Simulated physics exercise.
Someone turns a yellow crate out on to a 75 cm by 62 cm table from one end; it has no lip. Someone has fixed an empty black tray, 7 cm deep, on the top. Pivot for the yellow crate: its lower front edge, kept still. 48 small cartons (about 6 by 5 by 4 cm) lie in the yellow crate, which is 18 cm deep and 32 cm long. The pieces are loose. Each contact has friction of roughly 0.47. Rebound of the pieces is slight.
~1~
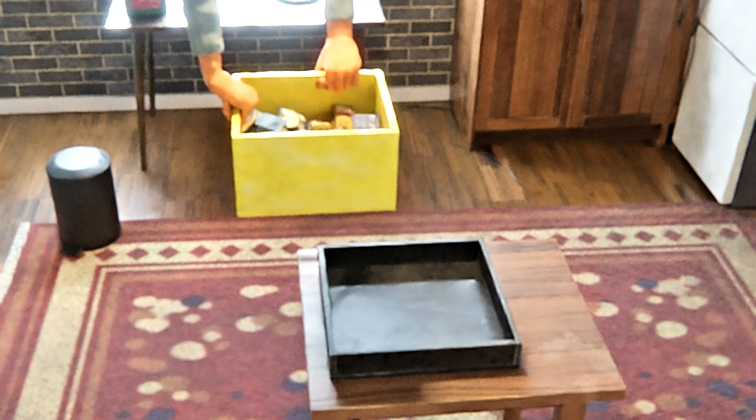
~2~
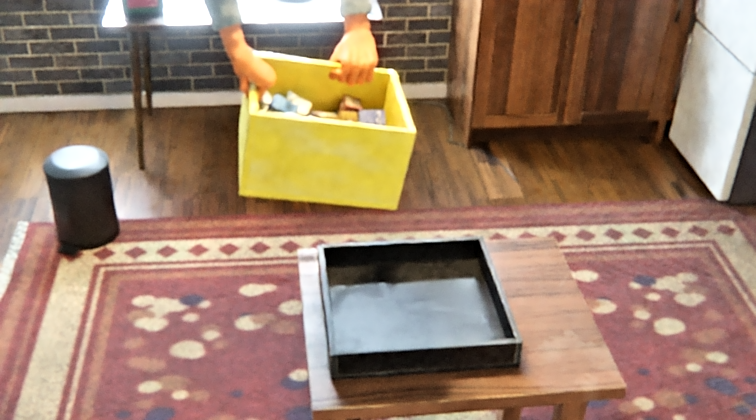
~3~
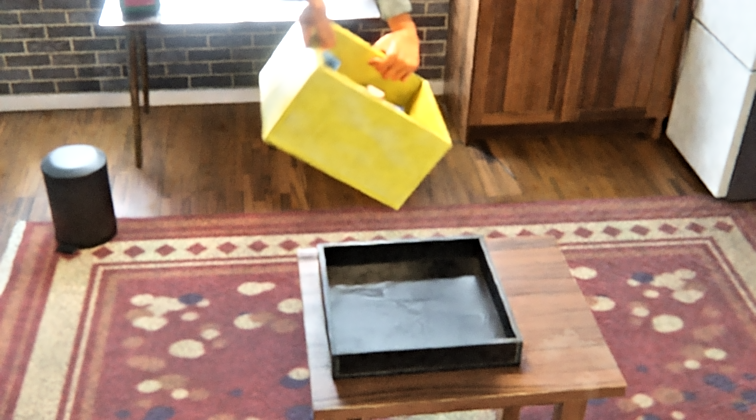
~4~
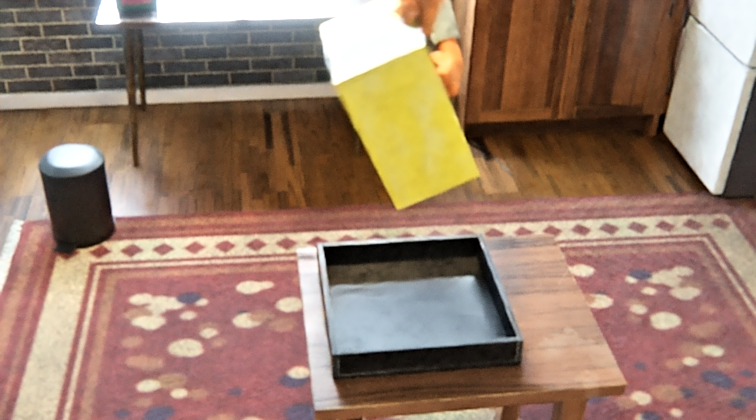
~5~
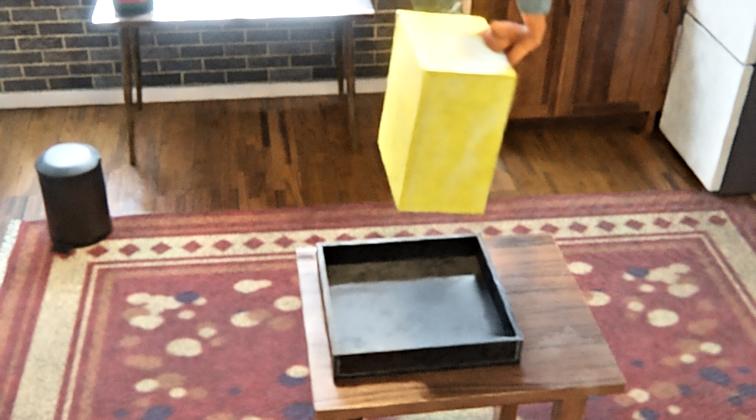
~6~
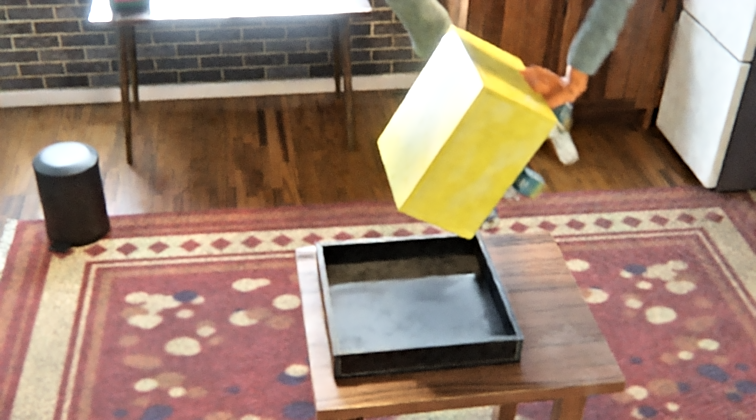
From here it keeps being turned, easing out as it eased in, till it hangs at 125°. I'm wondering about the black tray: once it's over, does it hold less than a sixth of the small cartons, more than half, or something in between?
It holds less than a sixth of them.
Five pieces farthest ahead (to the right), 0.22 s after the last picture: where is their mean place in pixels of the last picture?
I'd say near (678, 319).
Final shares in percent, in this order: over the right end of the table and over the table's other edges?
Shares, in order: About 60 percent and 0 percent.
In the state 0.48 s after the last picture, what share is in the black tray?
Estimated fraction: Some 5 percent.
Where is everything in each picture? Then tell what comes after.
In the first picture (places track the rim corner closest to us here), yellow crate (239, 136); black tray (336, 353); tipped 0°; all still inside.
Yellow crate (258, 113); tipped 10°, in the second picture.
Yellow crate (323, 67); tipped 35°, in the third picture.
Yellow crate (427, 49); tipped 66°, in the fourth picture.
Yellow crate (515, 81); tipped 97°, in the fifth picture.
Yellow crate (553, 125); black tray (339, 352); tipped 119°; 10 out, in the sixth picture.
Then, 0.22 s after the last picture, tilt 125°; 5 still in the yellow crate, 32 on the table top outside the tray, 6 over the right end of the table and 5 in the air.
Then, 0.48 s after the last picture, tilt 125°; 3 in the black tray, 15 on the table top outside the tray, 27 over the right end of the table, 1 over the table's other edges and 2 in the air.
Then, 0.86 s after the last picture, tilt 125°; 3 in the black tray, 15 on the table top outside the tray, 29 over the right end of the table and 1 over the table's other edges.
Outcome (1.34 s after the last picture), 3 in the black tray, 15 on the table top outside the tray, 29 over the right end of the table and 1 over the table's other edges. Asked share, 3 of 48, 6 per cent.
